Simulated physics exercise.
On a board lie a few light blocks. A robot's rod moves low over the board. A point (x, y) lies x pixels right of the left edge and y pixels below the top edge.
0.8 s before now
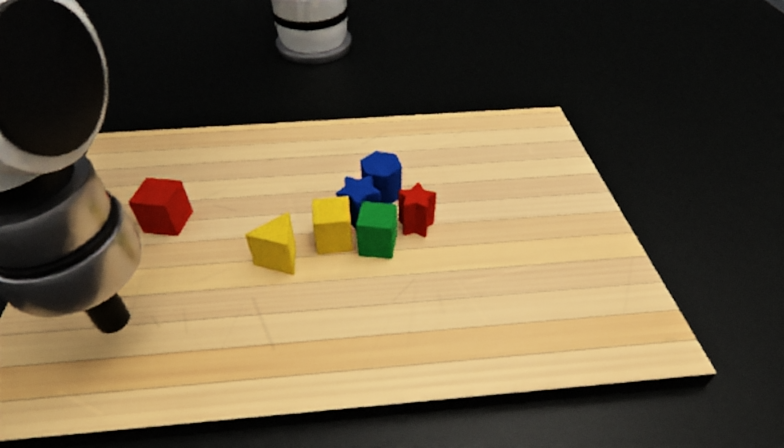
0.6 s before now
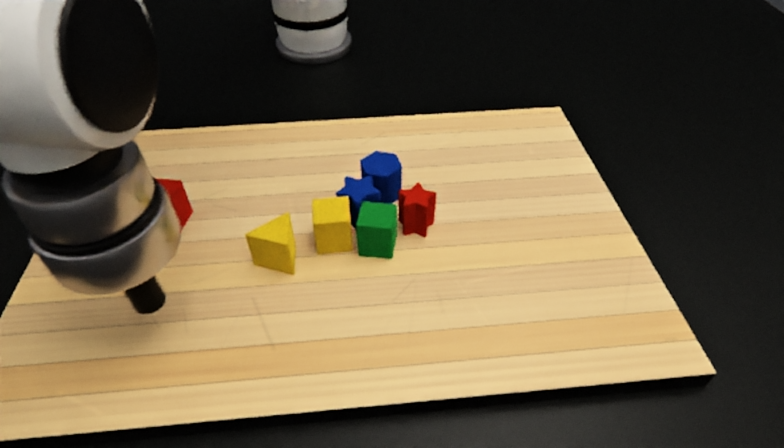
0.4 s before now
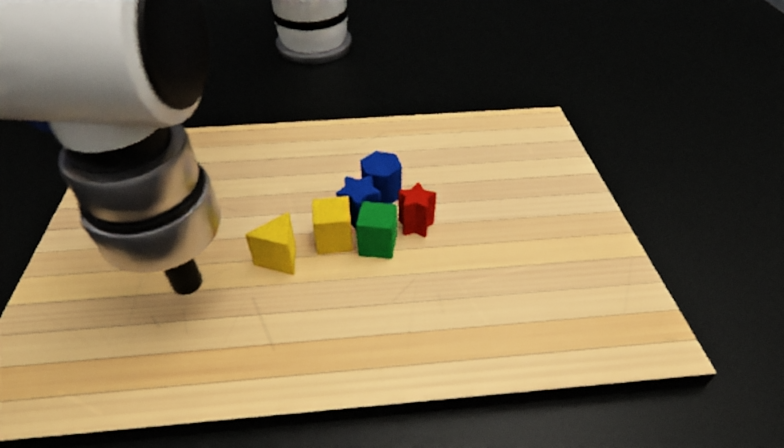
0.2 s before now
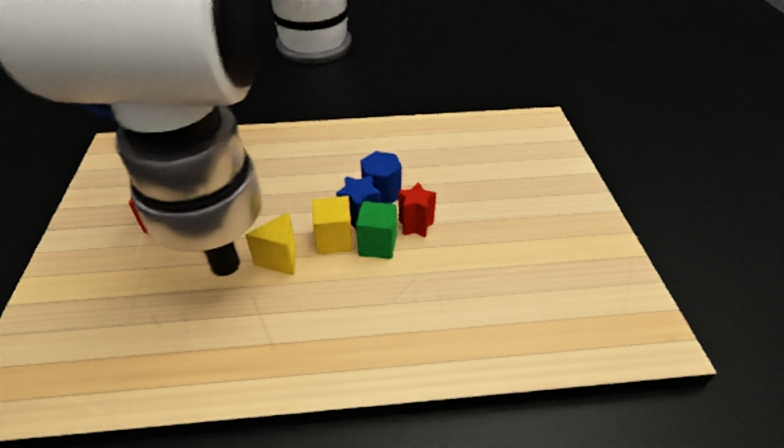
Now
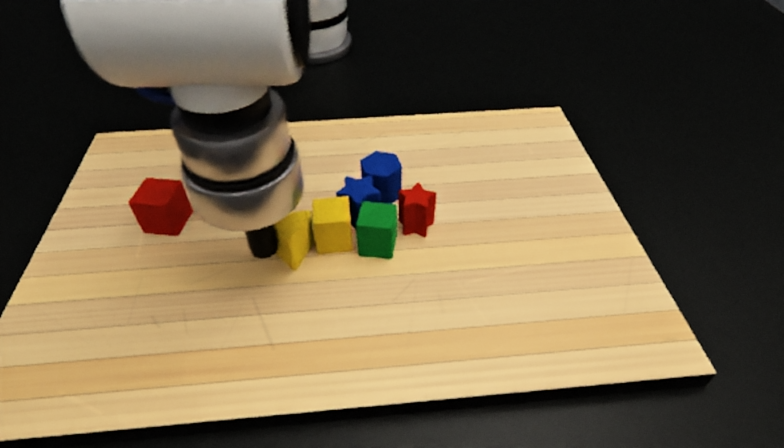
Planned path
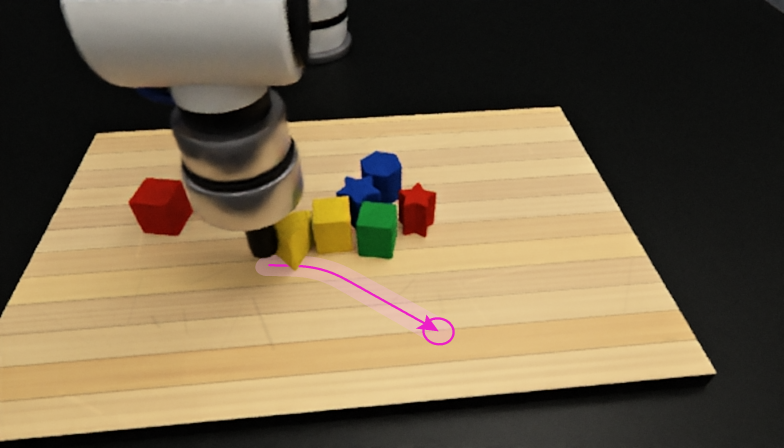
On a light wooden board, a red cube sits apart at the left while a yellow triangular block rests near a cluster of coloured blocks. A robot arm moves its dark rod rightward and slightly up the view, passing in front of the red cube, then nudges and turns the yellow triangular block beside the yellow cube.
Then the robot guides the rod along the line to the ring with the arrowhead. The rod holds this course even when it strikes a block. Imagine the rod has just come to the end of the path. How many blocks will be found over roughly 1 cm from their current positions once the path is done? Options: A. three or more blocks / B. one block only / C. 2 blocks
B.
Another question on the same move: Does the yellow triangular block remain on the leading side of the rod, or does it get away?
The yellow triangular block slips off.
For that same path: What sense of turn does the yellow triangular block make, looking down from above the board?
It goes anticlockwise.
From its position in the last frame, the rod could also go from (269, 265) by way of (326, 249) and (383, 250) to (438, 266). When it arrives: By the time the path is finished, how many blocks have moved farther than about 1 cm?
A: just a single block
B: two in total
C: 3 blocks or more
The one that fits is C, 3 blocks or more.
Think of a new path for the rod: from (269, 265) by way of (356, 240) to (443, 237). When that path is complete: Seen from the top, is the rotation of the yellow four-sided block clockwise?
Answer: Yes.
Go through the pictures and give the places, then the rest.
Rod tip (114, 321); block tops, yellow triangular block (274, 229); yellow four-sided block (331, 209); green four-sided block (377, 214), in the first frame.
Rod (151, 302); blocks unchanged, in the second frame.
Rod (188, 284); blocks unchanged, in the third frame.
Rod (226, 266); blocks unchanged, in the fourth frame.
Rod (265, 249); yellow triangular block (287, 222); yellow four-sided block (331, 209); green four-sided block (377, 214), in the fifth frame.
Path on the board, from (269, 265) through (329, 272) and (382, 299) to (438, 331).
The first path, step by step. One third of the way, rod (328, 256); yellow triangular block (302, 214), turned 30° anticlockwise; yellow four-sided block (335, 209).
Two thirds of the way, rod (382, 284); yellow triangular block (302, 214), turned 30° anticlockwise; yellow four-sided block (335, 209).
At the end, rod (440, 315); yellow triangular block (302, 214), turned 30° anticlockwise; yellow four-sided block (335, 209); green four-sided block in place.
